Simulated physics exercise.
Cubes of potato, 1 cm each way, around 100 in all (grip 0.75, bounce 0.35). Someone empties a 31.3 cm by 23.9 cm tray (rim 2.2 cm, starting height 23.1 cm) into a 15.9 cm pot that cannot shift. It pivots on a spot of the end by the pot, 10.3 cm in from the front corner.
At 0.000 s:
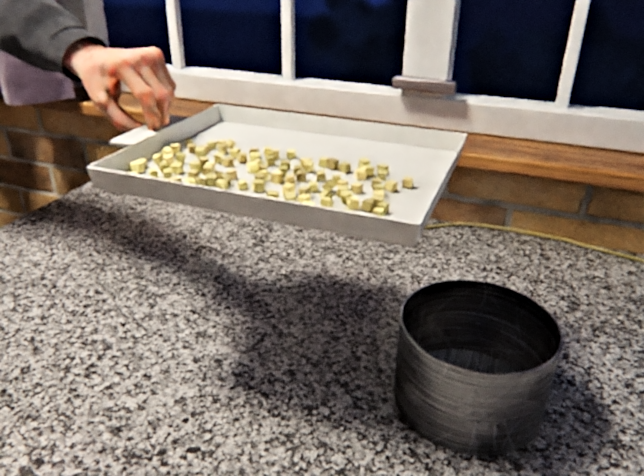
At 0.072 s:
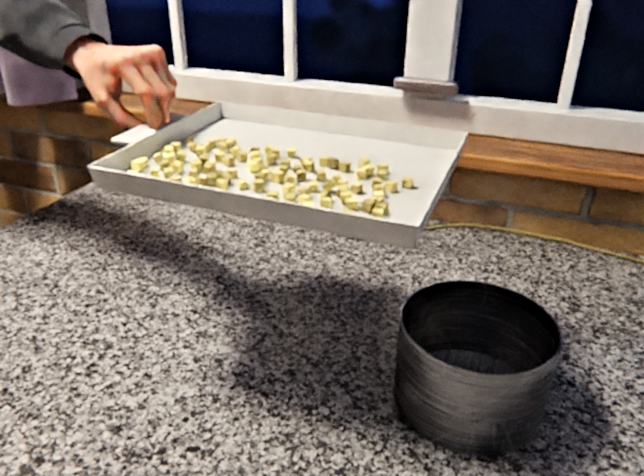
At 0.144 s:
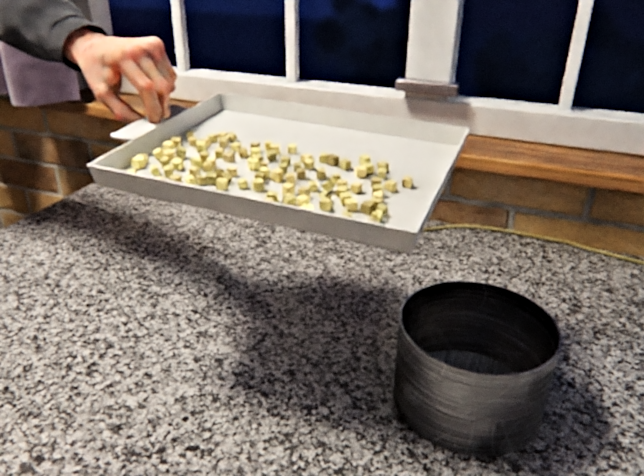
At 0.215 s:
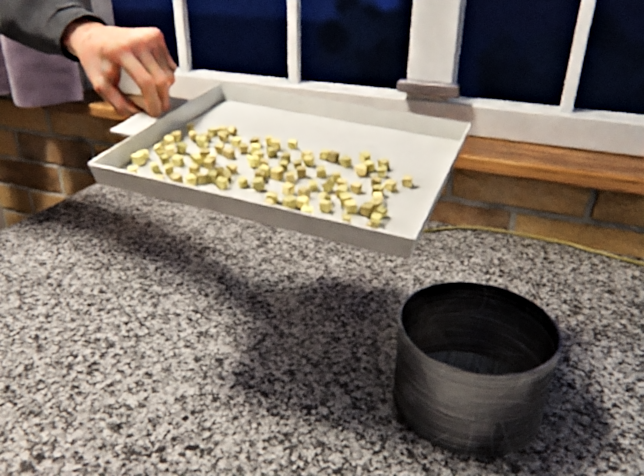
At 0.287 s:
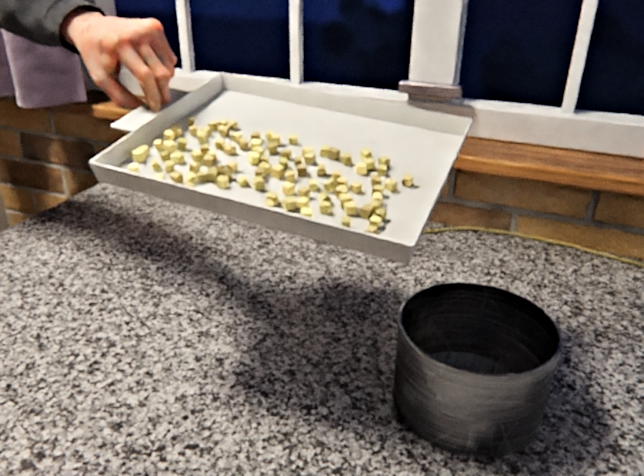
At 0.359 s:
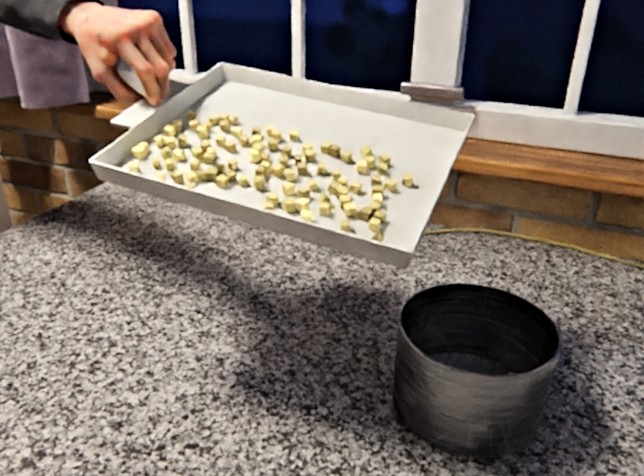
A shallow white tray of small pale cubes tilts slightly as a hand grips its left end.
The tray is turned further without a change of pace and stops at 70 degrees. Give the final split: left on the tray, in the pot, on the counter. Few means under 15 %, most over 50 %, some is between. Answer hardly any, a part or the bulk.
Left on the tray: The bulk; in the pot: Hardly any; on the counter: Hardly any.
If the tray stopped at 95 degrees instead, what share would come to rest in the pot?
It would be near 0 per cent.
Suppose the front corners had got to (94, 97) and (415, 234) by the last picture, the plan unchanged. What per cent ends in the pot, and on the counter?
Pot 5, counter 25.
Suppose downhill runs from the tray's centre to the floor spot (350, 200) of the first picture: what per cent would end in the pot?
Some 0 per cent.
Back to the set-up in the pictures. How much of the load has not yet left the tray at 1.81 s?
Roughly 95 per cent.
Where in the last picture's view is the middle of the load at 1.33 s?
At about (276, 225).
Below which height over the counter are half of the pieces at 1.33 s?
Some 22 cm.
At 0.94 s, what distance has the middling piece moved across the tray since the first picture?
About 5 cm.
Then, at 0.94 s, tilt 40 degrees; the tray holds 100 %, the pot 0 %.
After 1.33 s, tilt 58 degrees; the tray holds 95 %, the pot 0 %.
After 1.81 s, tilt 70 degrees; the tray holds 95 %, the pot 0 %.
By 3.2 s all is still; tray 95 %, pot 0 %, counter 5 %.
